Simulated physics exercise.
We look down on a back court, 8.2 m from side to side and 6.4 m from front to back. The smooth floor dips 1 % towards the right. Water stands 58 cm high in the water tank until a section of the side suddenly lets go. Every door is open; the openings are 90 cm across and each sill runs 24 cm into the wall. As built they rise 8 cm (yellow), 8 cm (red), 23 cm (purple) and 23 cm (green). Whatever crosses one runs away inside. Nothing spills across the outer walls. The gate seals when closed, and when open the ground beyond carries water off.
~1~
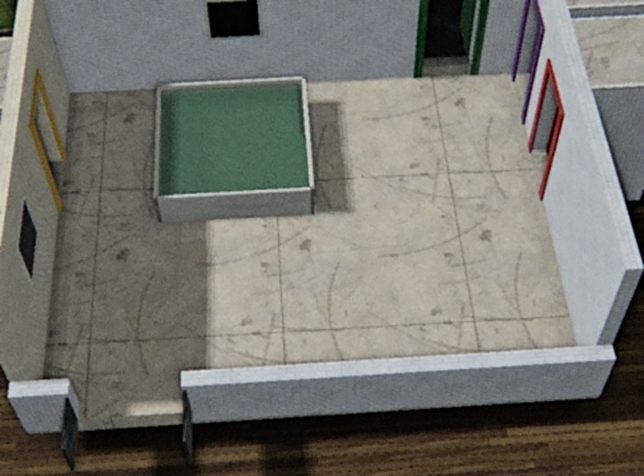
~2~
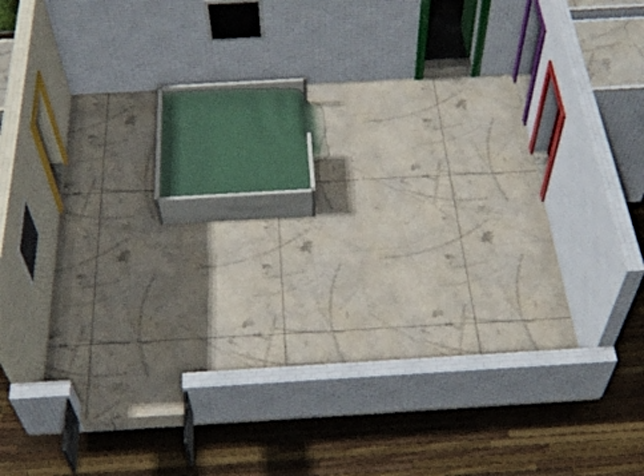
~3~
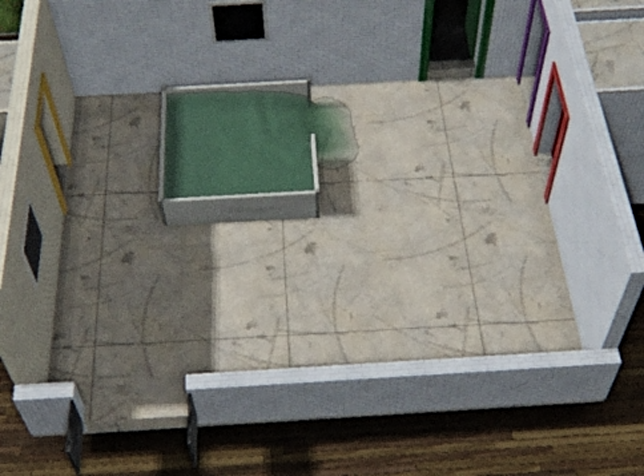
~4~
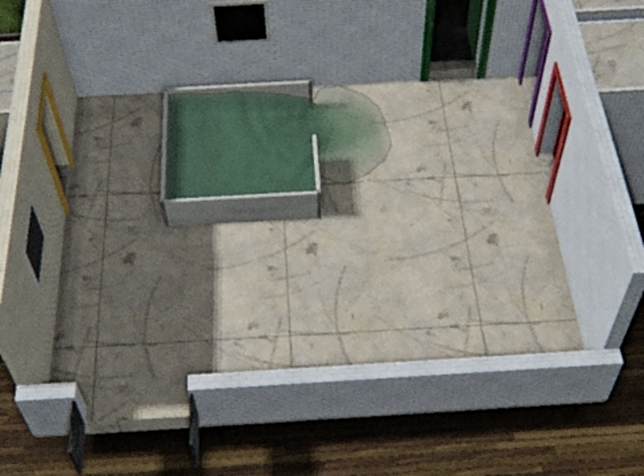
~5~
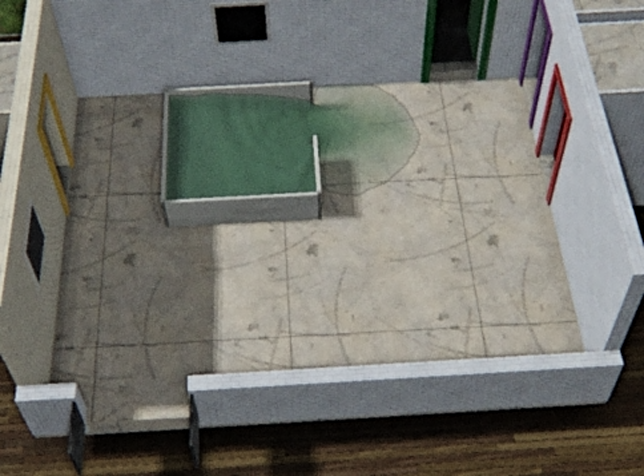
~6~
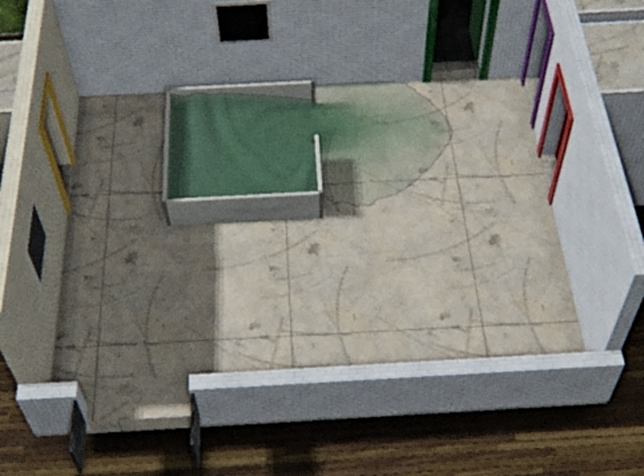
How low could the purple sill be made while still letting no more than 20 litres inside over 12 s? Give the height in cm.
About 36 cm.
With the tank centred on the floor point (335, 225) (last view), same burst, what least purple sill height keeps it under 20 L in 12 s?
Then roughly 23 cm.
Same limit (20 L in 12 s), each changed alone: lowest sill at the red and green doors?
Roughly 17 cm at red and 17 cm at green.
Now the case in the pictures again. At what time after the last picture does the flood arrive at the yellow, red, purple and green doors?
Yellow 11.0 s, red 0.9 s, purple 0.5 s, green 0.3 s.
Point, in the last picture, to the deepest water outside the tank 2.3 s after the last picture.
At about (523, 101).
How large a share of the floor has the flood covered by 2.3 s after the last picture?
About 30 per cent.
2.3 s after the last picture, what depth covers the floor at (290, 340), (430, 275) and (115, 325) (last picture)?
Roughly 0, 0 and 0 cm, in turn.
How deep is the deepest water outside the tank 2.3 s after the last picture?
Up to some 38 cm.
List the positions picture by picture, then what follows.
The water tank at (233, 138) is whole and still, 58 cm deep; the purple door at (527, 60) is dry, in the first frame.
Water pours out at (306, 125) and has run 0.3 m, to (323, 156); about 10 cm deep outside, 58 cm at the back, in the second frame.
The gap is at (310, 127), the front 0.7 m out at (354, 151); the back of the water tank holds 58 cm, in the third frame.
The gap is at (311, 128), the front 1.3 m out at (385, 147); the back of the water tank holds 58 cm, in the fourth frame.
The front is at (415, 137), 1.8 m from the gap at (312, 129); 3.3 m2 of floor is wet, 58 cm left at the back, in the fifth frame.
The gap is at (314, 128), the front 2.4 m out at (446, 135); the back of the water tank holds 56 cm; 1.6 m in a straight line remain to the purple door at (536, 65), in the sixth frame.
Then, 0.7 s after the last picture water covers 20 % of the floor, deepest (38 cm) near (318, 125); 16 cm at the purple door, 0 litres in over its 23 cm sill.
Then, 2.3 s after the last picture water covers 30 % of the floor; 39 cm at the purple door, 89 litres in over its 23 cm sill.
Then, 11.3 s after the last picture water covers 90 % of the floor, deepest (14 cm) near (585, 369); 10 cm at the purple door, 171 litres in over its 23 cm sill.
At the purple door as built, the water peaked near 42 cm, 1.9 s after the last picture.
Run again over the same 12 s with other heights there, 67 litres in over 30 cm, 7 litres over 40 cm. The limit of 20 litres is kept from about 36 cm up.
